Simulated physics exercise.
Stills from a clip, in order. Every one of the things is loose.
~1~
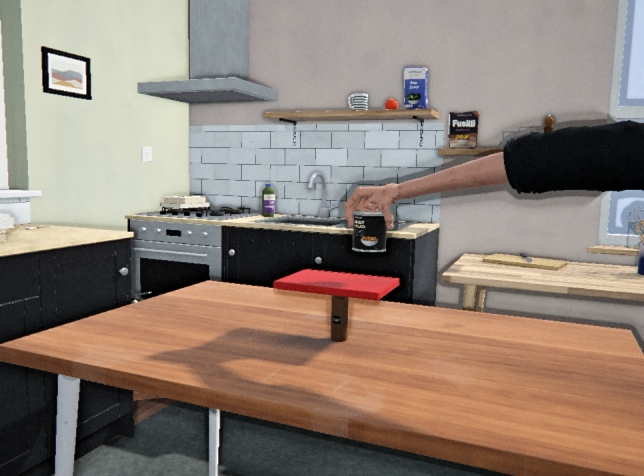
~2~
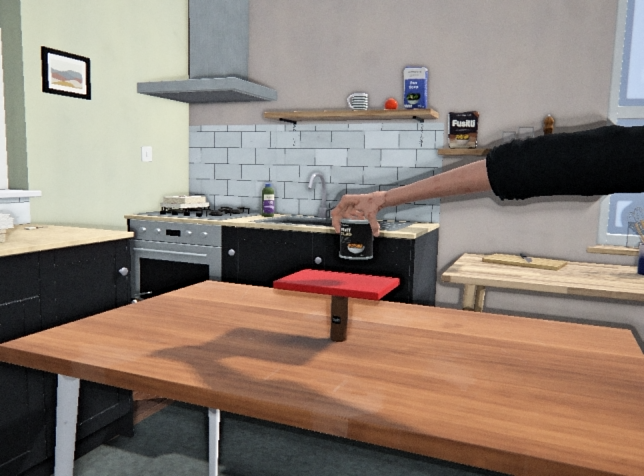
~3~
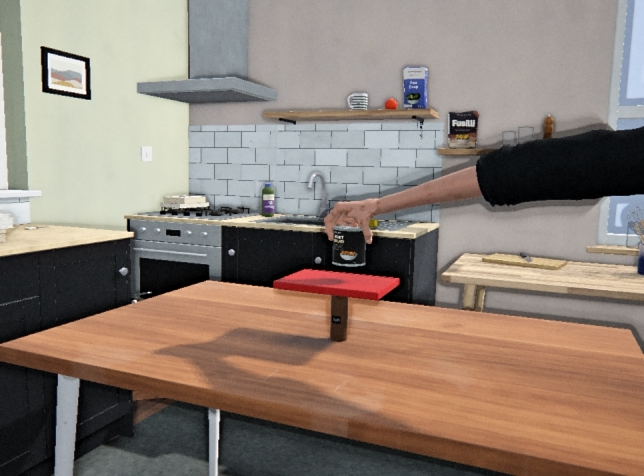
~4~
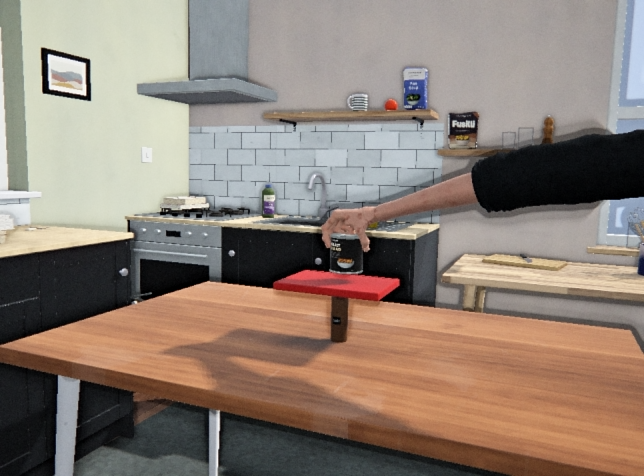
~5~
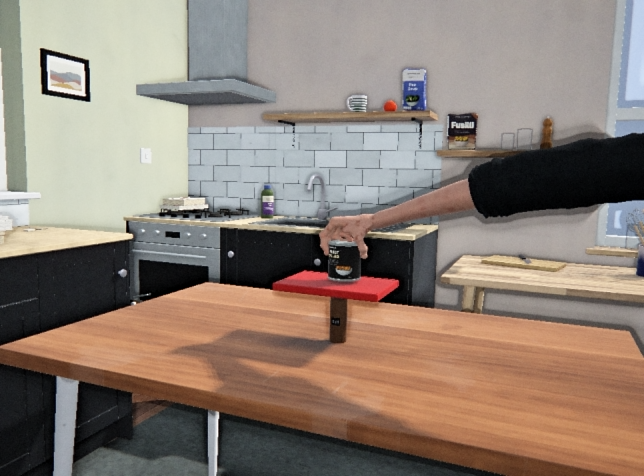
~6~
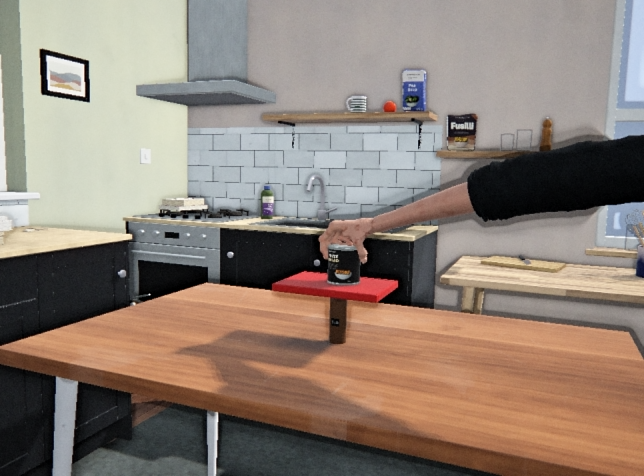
In a kitchen, a hand reaching in from the right lowered a small black tin onto a red lid perched on a dark upright block on a wooden table, and kept hold of it.
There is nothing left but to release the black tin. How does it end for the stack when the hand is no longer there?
The stack endures.
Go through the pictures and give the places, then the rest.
In the first picture, coming down; black tin (370, 231); red lid (338, 283).
In the second picture, coming down; black tin (356, 238); red lid (338, 283).
In the third picture, coming down; black tin (349, 246); red lid (338, 283).
In the fourth picture, coming down; black tin (346, 253); red lid (338, 284).
In the fifth picture, coming down; black tin (345, 260); red lid (337, 285).
In the sixth picture, in place under the hand; black tin (344, 264); red lid (337, 286).
Then, 0.20 s after the last picture, nothing has stirred.
Then, 0.60 s after the last picture, black tin resting near (344, 265).
At rest, all 3 in place. Seen from the same camera at the end, black tin near (344, 265). The stack stays up.
